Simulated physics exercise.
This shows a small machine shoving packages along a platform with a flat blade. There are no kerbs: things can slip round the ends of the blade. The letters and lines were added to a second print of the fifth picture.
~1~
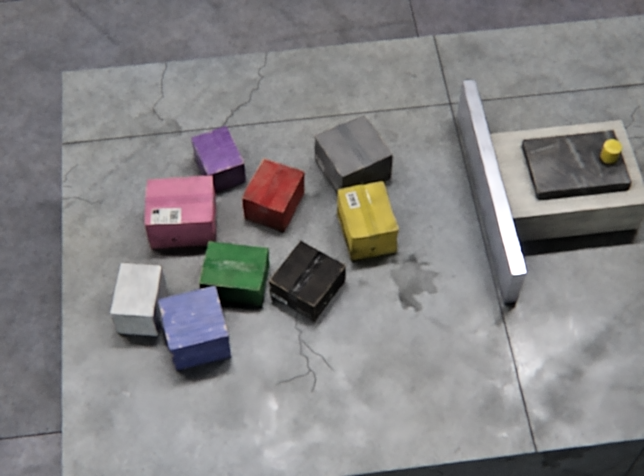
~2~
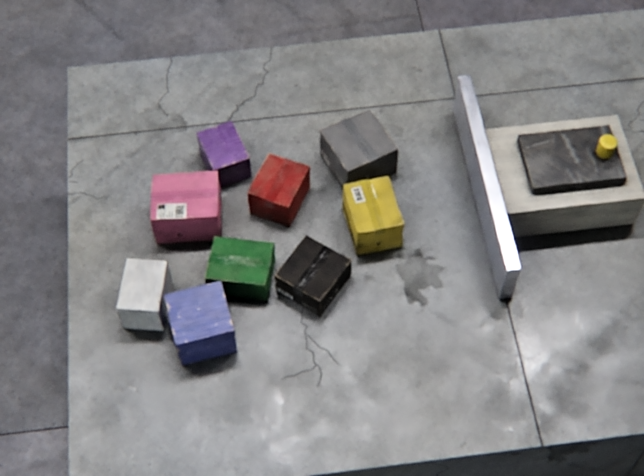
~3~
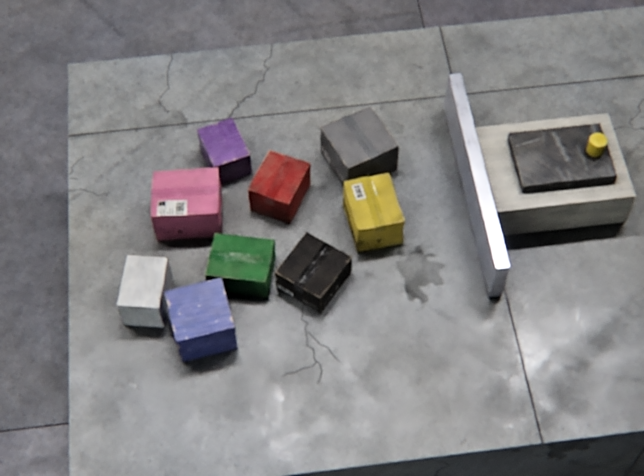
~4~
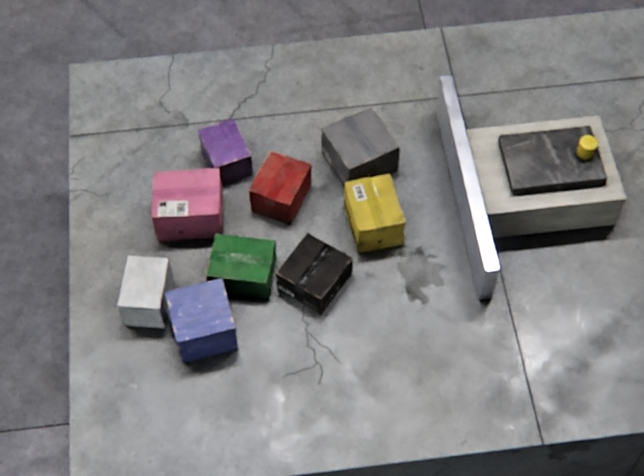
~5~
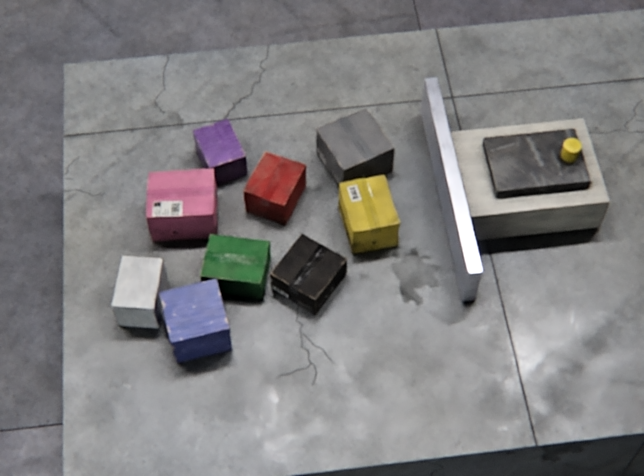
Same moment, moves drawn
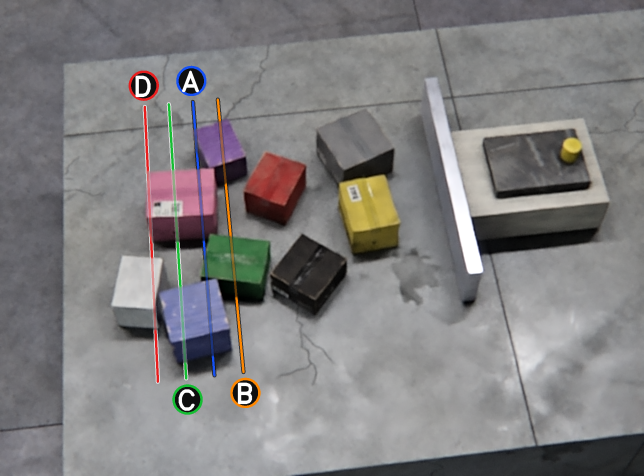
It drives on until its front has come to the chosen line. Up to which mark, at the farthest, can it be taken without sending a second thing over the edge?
A.
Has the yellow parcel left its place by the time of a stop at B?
By then, yes.
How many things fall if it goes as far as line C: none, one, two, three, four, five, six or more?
Two.
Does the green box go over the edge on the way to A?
By then, no.
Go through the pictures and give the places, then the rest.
The first frame shows robot (569, 163); black box (308, 281); yellow parcel (367, 221).
The second frame shows robot (564, 159); red box (279, 190).
The third frame shows robot (554, 157); pink parcel (188, 204).
The fourth frame shows robot (545, 159); blue crate (203, 321).
The fifth frame shows robot (529, 162); purple crate (221, 153); black box (309, 274); yellow parcel (368, 214).
On the marked copy, A at (203, 228); B at (230, 225); C at (177, 231); D at (151, 233).
Following A. Soon after the start, robot (440, 171); grey box (317, 150); red box (262, 192).
Later, robot (350, 180); white crate (136, 294); pink parcel (135, 223).
In the end, robot (283, 187); white crate (65, 303); pink parcel (68, 234); none fallen.
As for the rest, B is within the limit but short; C drops two; D drops two.
